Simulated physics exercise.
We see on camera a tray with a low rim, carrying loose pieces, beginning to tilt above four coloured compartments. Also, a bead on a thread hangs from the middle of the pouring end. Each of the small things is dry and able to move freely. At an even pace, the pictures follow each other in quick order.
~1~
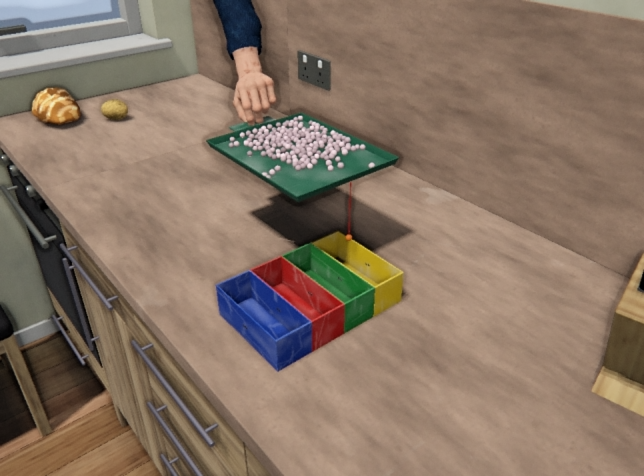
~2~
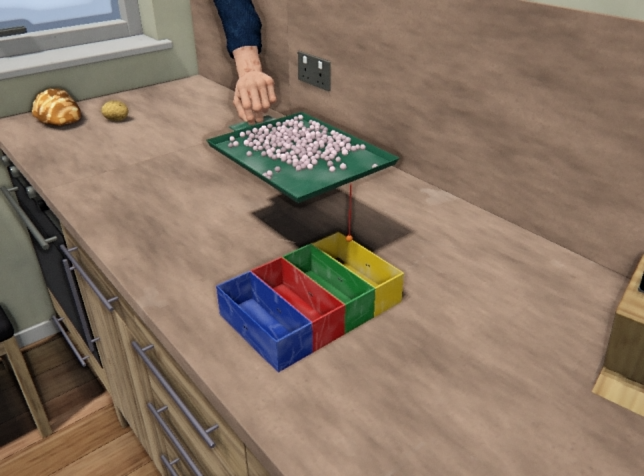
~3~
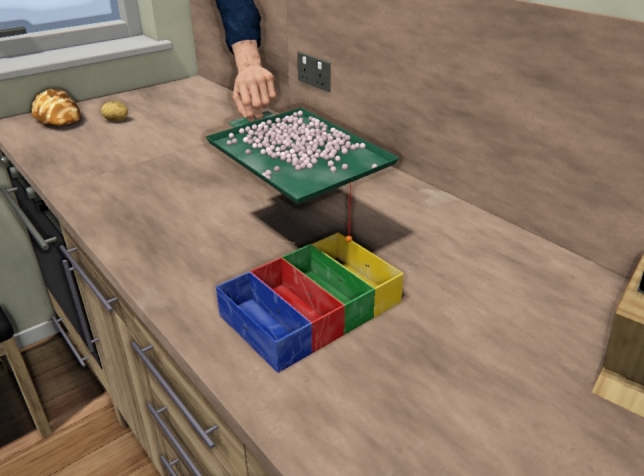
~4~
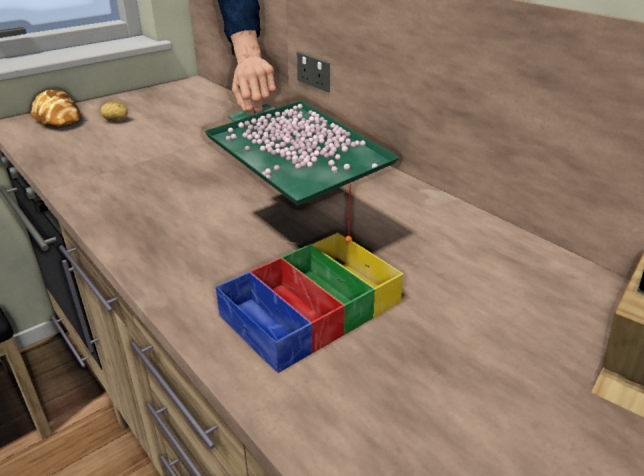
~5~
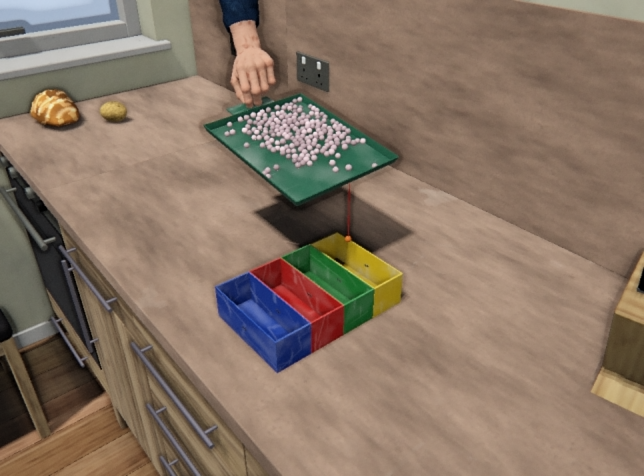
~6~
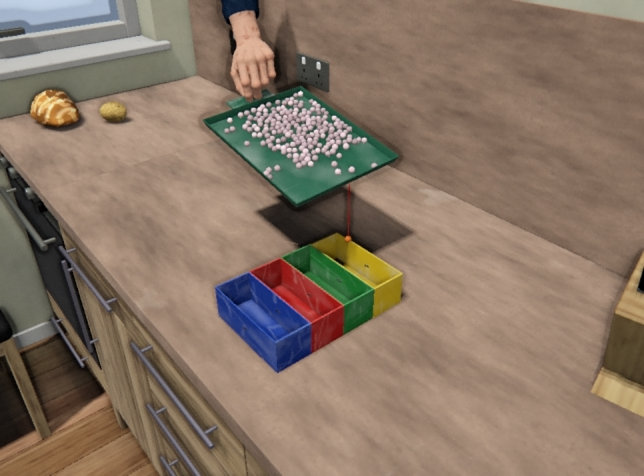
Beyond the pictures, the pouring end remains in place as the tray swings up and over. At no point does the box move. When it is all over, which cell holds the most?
The green cell holds the most.
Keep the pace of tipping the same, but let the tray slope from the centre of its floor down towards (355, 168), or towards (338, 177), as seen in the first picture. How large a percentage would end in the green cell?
About 0 and 20 percent.
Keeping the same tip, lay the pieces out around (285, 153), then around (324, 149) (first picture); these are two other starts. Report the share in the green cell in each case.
Roughly 50 and 50 percent, in that order.
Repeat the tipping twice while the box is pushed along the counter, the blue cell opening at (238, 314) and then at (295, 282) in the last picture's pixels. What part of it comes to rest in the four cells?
First some 90, then 100 per cent.
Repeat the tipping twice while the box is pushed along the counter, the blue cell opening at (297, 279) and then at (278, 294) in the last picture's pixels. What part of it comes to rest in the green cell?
10 % and 30 %.
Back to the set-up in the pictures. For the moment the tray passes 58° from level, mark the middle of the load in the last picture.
The middle of the pieces lands at roughly (322, 259).
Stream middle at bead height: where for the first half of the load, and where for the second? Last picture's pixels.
Close to (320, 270), then close to (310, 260).
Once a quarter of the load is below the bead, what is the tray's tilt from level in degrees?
45 degrees.
Soon, tray tipped steeply; about a third on the tray; about a quarter in the green cell; about a quarter in the red cell; a small part in the yellow cell; a stray few in the blue cell; a small part falling or outside the box.
A while on, tray tipped right over; about half in the green cell; about a quarter in the red cell; about a quarter in the yellow cell; a stray few in the blue cell; a small part falling or outside the box.
Towards the end, tray tipped past a quarter turn; about half in the green cell; about a quarter in the red cell; about a quarter in the yellow cell; a stray few in the blue cell; a small part falling or outside the box.
Finally, tray tipped past a quarter turn; about half in the green cell; about a quarter in the red cell; about a quarter in the yellow cell; a stray few in the blue cell; a small part outside the box.
